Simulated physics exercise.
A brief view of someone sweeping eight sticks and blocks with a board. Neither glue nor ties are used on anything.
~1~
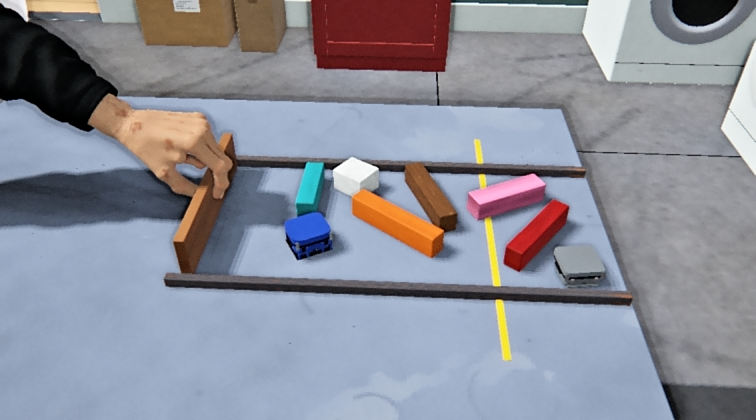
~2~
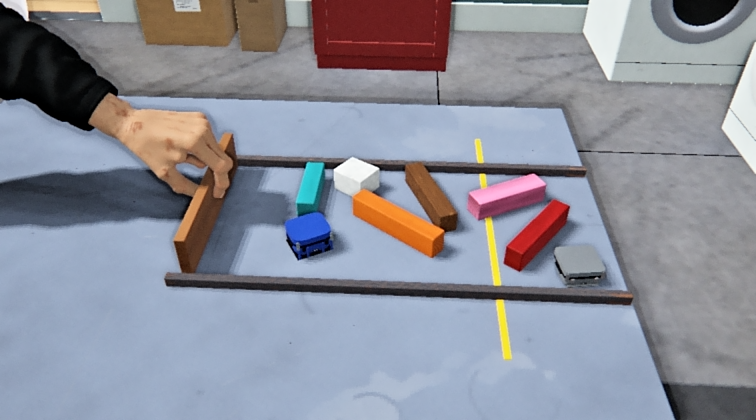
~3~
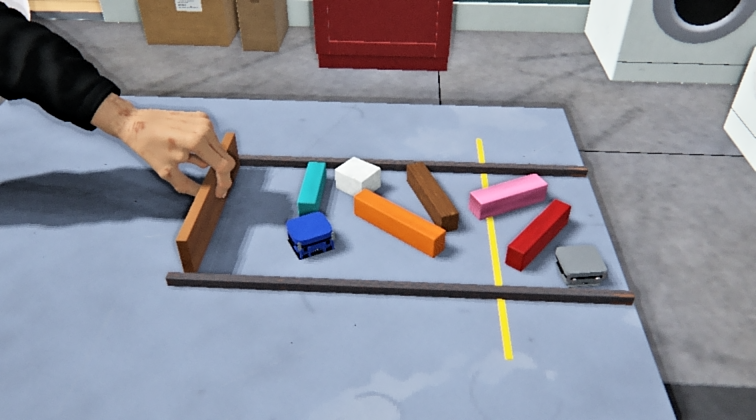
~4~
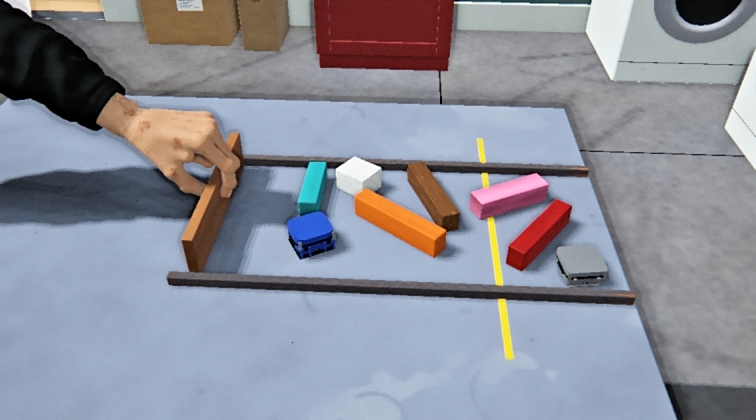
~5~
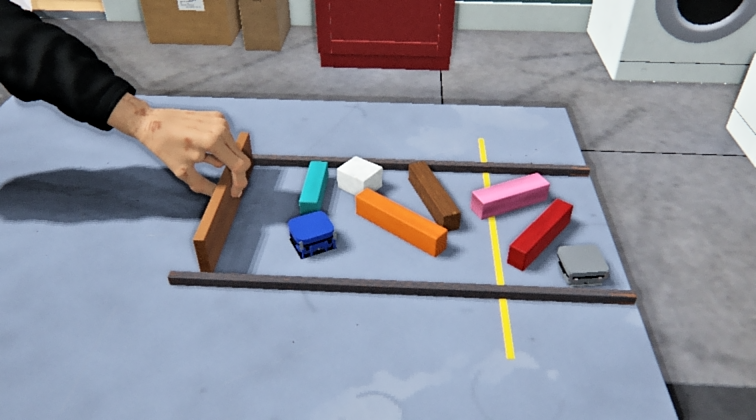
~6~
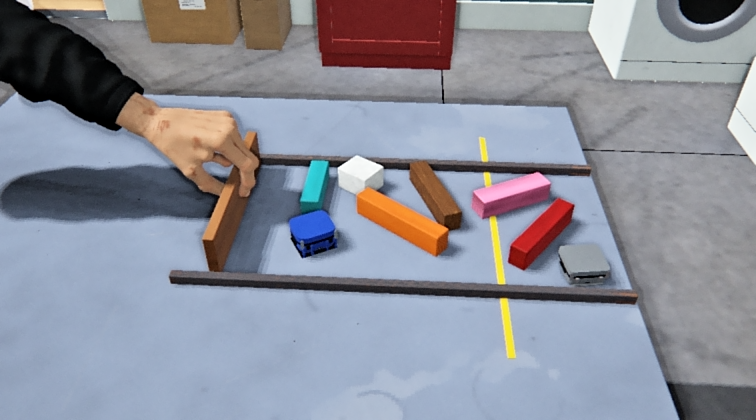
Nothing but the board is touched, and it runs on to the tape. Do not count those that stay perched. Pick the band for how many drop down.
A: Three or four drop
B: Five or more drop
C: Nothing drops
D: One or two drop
C, nothing drops.
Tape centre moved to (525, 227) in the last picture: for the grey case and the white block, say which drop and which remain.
Grey case: Is gone, white block: Is still there.
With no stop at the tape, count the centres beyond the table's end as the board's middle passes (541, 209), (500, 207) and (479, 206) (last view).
Place by place, 3, 0 and 0.
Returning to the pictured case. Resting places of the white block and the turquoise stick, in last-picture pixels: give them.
The white block stops around (524, 178); the turquoise stick around (500, 193).
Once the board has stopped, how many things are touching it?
Result: 2 in all.
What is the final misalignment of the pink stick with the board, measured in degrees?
Angle: Close to 25 degrees.
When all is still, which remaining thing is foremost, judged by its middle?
That would be the pink stick.
Early on, none off yet; grey case at rest near (582, 266); red stick at rest near (542, 233); pink stick at rest near (511, 195).
A while later, none off yet; grey case at rest near (582, 266); red stick moving near (554, 233); pink stick travelled about its own width near (563, 193).
Finally, the number that fall off is zero.
